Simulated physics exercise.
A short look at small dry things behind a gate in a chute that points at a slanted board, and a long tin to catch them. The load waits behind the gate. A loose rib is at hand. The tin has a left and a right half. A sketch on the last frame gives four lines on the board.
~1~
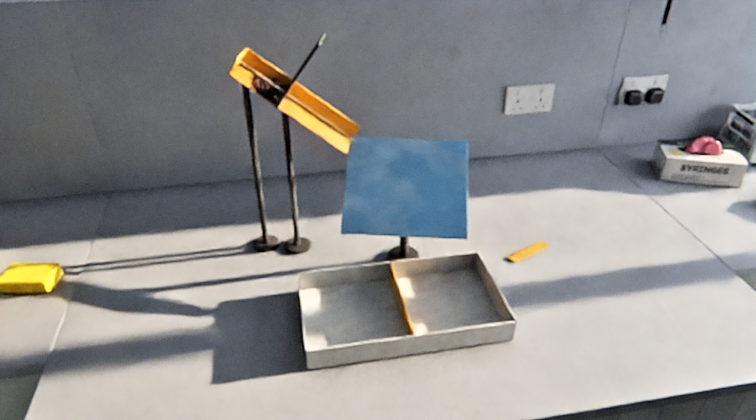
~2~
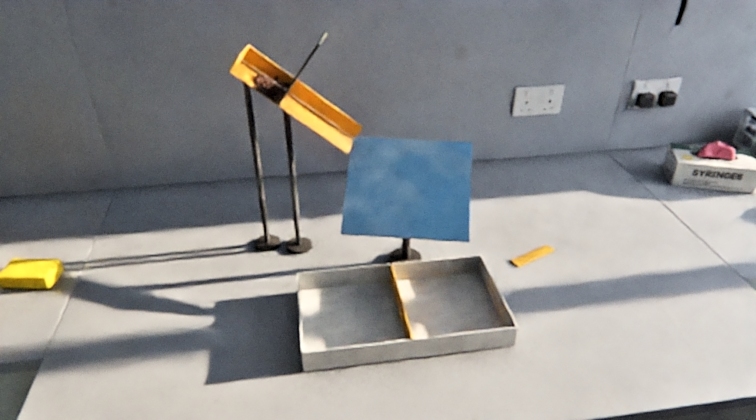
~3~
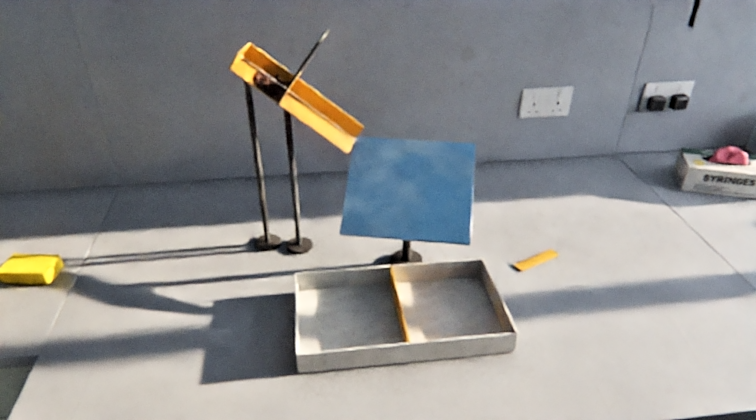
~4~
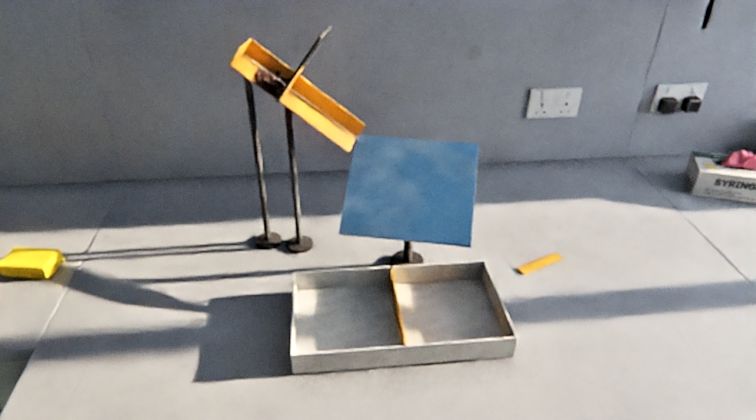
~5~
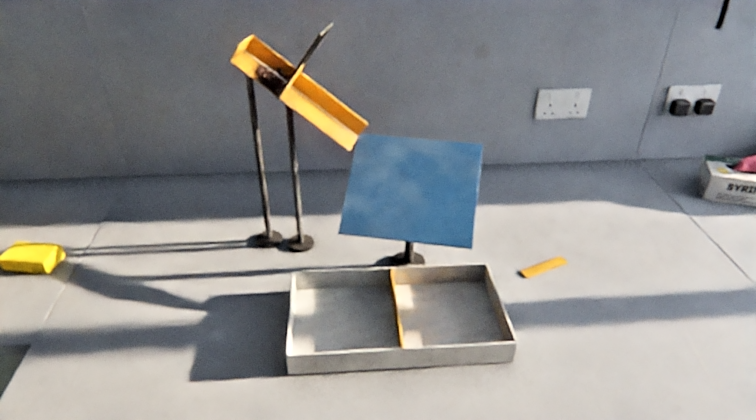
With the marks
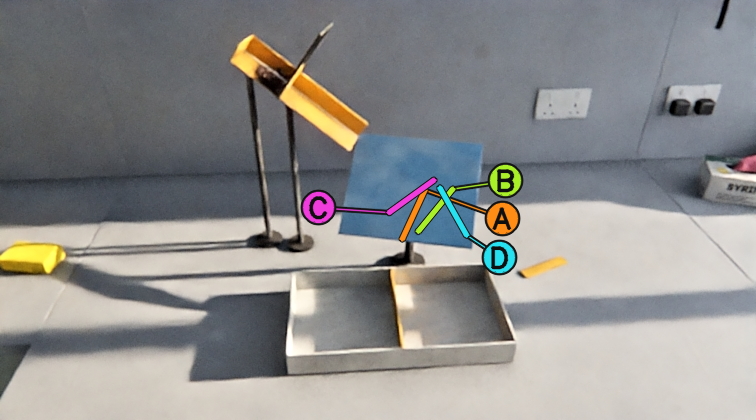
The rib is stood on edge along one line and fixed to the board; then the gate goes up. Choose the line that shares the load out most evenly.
Line B.
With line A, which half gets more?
The left half.
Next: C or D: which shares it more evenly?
Line D.
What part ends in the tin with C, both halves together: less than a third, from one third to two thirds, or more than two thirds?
Line C gives more than two thirds.
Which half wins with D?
More lands on the right.
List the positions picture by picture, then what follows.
In the first picture, load behind the gate at (271, 92), allspice berries; lip of the chute at (349, 147), sloping fairly steeply.
In the second picture, middle of the board at (408, 186), tilted fairly steeply; middle of its low edge at (404, 237); of its high edge at (412, 139).
In the third picture, front corners of the tin at (297, 354) and (517, 333); front end of its middle wall at (410, 343).
In the fourth picture, middle of the load at (274, 85); lip at (352, 145).
In the fifth picture, middle of the load at (275, 82); lip at (354, 144).
On the marked copy, line A from (424, 190) to (402, 239); line B from (452, 189) to (418, 231); line C from (433, 180) to (389, 212); line D from (439, 187) to (466, 235).
With A, of what is caught, nearly all in the left half, a stray few in the right.
With B, of what is caught, about half in the left half, about half in the right.
With C, of what is caught, nearly all in the left half, a stray few in the right.
With D, of what is caught, a small part in the left half, most in the right.
